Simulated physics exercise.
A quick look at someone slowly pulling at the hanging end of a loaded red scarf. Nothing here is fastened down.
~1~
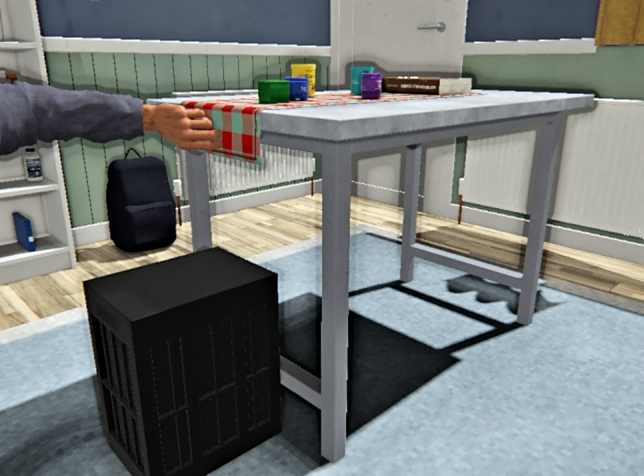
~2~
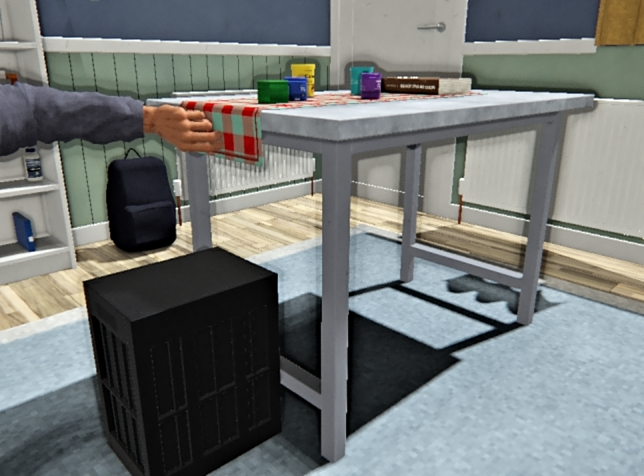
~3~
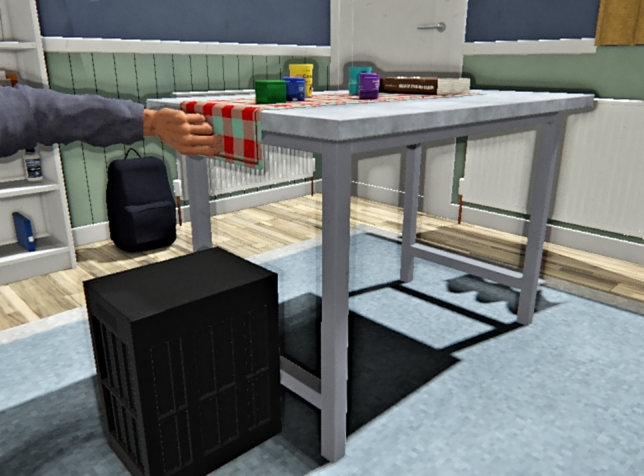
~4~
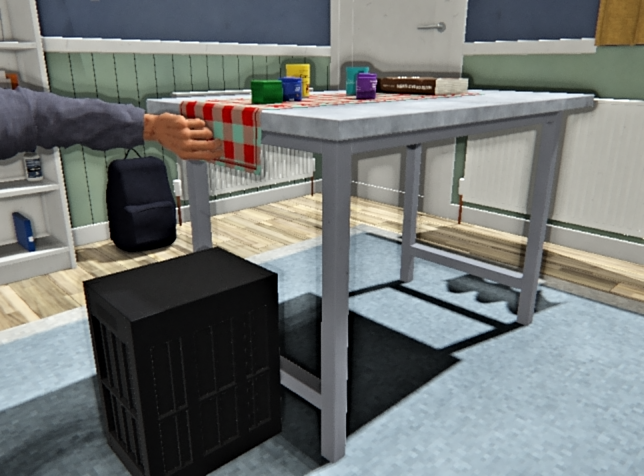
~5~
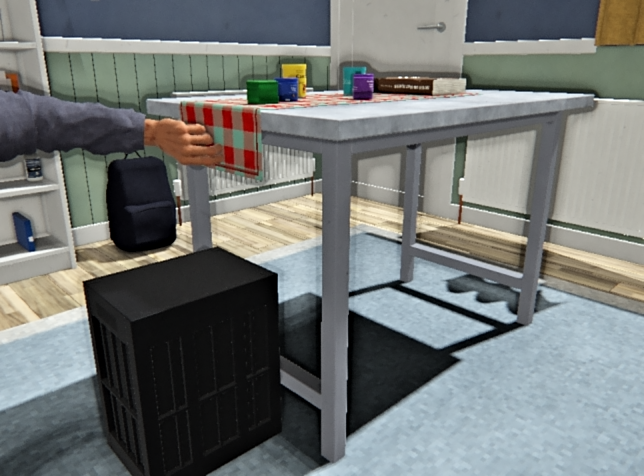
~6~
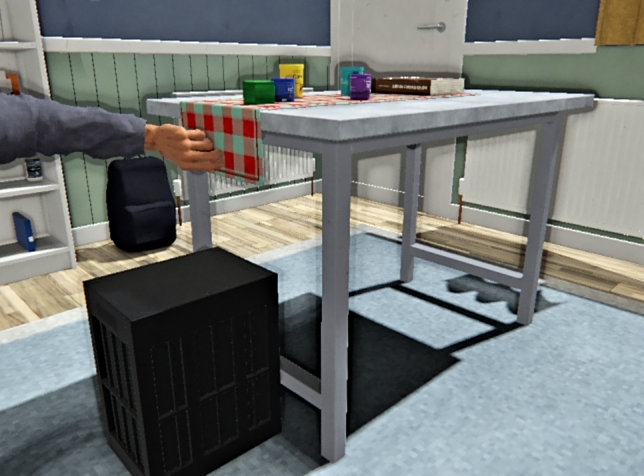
An arm in a grey sleeve reaches in from the left of a room with green panelled walls, seen from a low, still viewpoint, gripping a red checked cloth at a grey table's edge. Green, blue, yellow, turquoise and purple containers stand on the tabletop, with a black crate below at left. The hand slowly draws the cloth downward, and the containers slide slightly left with it.
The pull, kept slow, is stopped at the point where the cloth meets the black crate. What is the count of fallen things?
Exactly two drop.
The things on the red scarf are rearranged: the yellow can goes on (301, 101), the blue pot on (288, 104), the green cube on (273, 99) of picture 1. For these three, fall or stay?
Note - yellow can lost, blue pot lost, green cube lost.
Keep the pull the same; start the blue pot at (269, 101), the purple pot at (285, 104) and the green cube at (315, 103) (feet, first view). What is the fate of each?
First the blue pot, which is lost, then the purple pot, which is lost, and finally the green cube, which is lost.
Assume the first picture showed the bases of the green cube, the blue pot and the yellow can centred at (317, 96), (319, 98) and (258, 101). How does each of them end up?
The green cube stays put, the blue pot stays put, and the yellow can topples down.
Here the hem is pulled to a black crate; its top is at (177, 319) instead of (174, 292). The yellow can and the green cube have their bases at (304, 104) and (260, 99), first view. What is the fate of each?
Result: Yellow can gone, green cube gone.
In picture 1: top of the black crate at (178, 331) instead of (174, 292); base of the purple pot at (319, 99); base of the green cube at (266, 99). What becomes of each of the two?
The purple pot? Lost. The green cube? Lost.
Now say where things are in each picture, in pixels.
Hem (262, 165); green cube (273, 81); blue pot (296, 78); yellow can (303, 65); purple pot (372, 74); turquoise can (362, 67); top of the crate (174, 292), in the first picture.
Hem (262, 166); green cube (273, 81), in the second picture.
Hem (262, 169); blue pot (293, 78), in the third picture.
Hem (260, 175); yellow can (298, 65); top of the crate (174, 292), in the fourth picture.
Hem (263, 180); purple pot (363, 74), in the fifth picture.
Hem (264, 185); green cube (258, 81); blue pot (282, 78); yellow can (291, 65); purple pot (360, 74); turquoise can (352, 67), in the sixth picture.
Soon after, hem near (221, 226); green cube gone.
Then, hem on the crate; green cube and blue pot gone.
At rest, hem on the crate; green cube and blue pot gone. The answer is two.
